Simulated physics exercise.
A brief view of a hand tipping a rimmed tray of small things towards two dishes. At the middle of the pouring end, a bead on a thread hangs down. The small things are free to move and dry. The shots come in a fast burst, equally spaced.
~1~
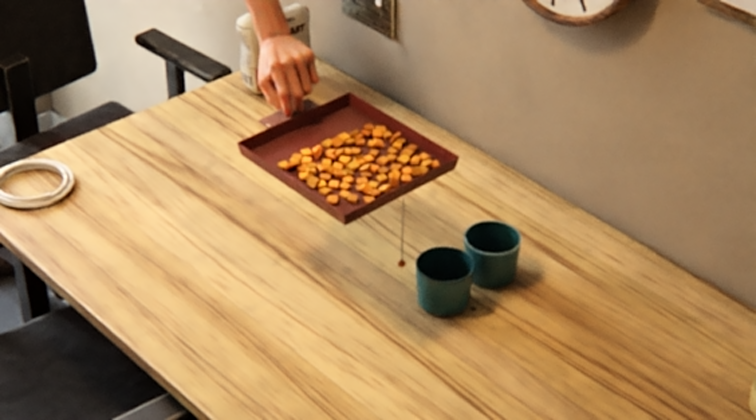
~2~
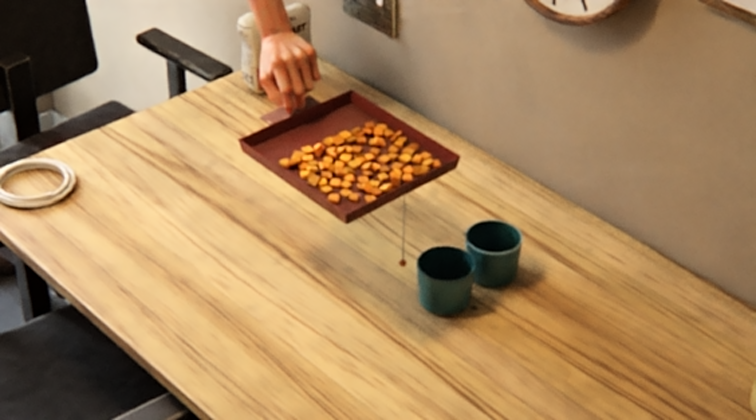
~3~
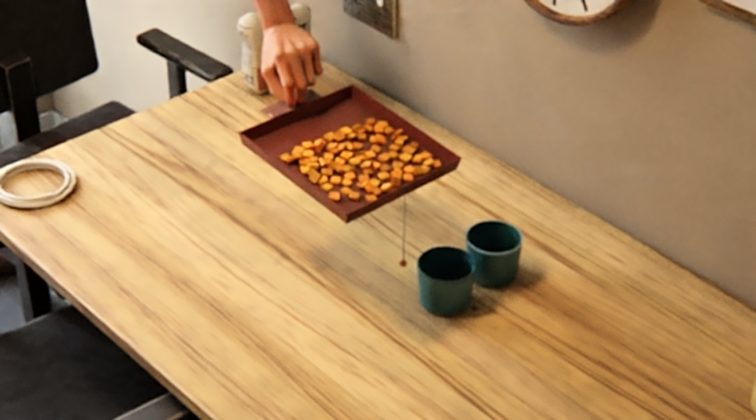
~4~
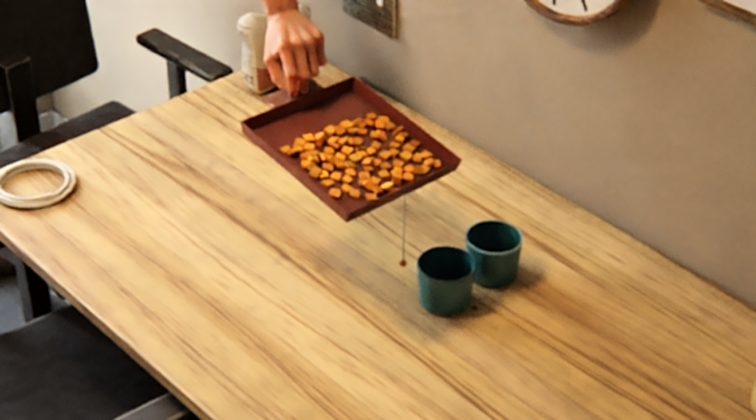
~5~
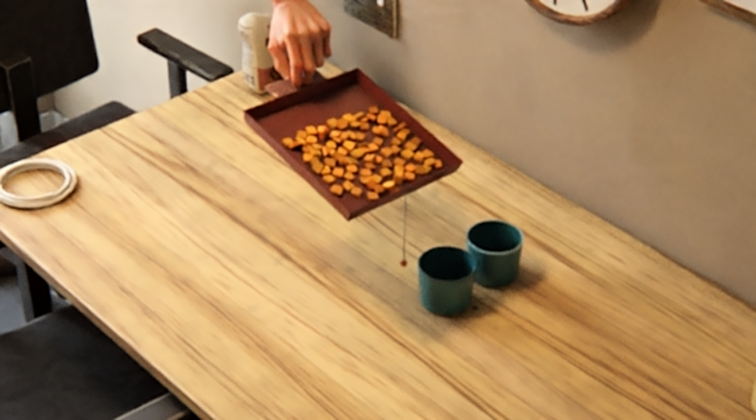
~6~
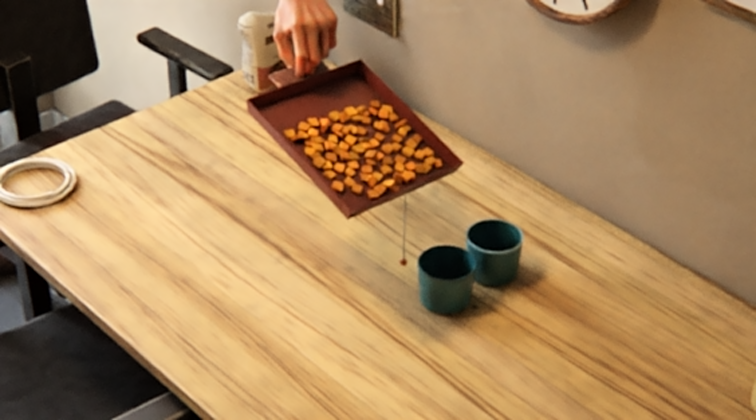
The footage shows a hand holding a dark red rimmed tray of small orange-brown pieces above a wooden table near two teal cups, then gradually raising the handle end so the tray tilts toward the cups.
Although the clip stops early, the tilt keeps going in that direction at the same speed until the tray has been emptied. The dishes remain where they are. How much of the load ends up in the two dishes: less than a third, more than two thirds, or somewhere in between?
Somewhere in between ends up in them.
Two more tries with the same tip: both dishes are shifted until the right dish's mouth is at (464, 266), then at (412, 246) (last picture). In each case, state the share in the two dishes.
You'd get 70 in a hundred first and 0 in a hundred after that.
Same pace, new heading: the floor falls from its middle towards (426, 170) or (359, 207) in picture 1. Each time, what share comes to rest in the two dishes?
About 40 % and about 0 %.
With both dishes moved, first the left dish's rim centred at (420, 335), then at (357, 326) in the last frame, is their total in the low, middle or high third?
Try 1 - under a third; try 2 - less than a third.
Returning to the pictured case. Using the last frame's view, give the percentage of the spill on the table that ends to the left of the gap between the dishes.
Some 70 %.
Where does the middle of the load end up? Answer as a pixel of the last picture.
The centre ends up roughly at (449, 304).
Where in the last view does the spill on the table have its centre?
About (445, 331) in the last picture.
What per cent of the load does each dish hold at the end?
Left dish 40 per cent; right dish 0 per cent.
Soon, tray tipped steeply; nearly all on the tray; a stray few in the air.
A while on, tray tipped past a quarter turn; about half on the tray; a stray few in the left dish; a stray few in the right dish; a small part outside both; about half in the air.
Towards the end, tray tipped past a quarter turn; about half in the left dish; a stray few in the right dish; about half outside both.
Finally, tray tipped past a quarter turn; about half in the left dish; a stray few in the right dish; about half outside both.
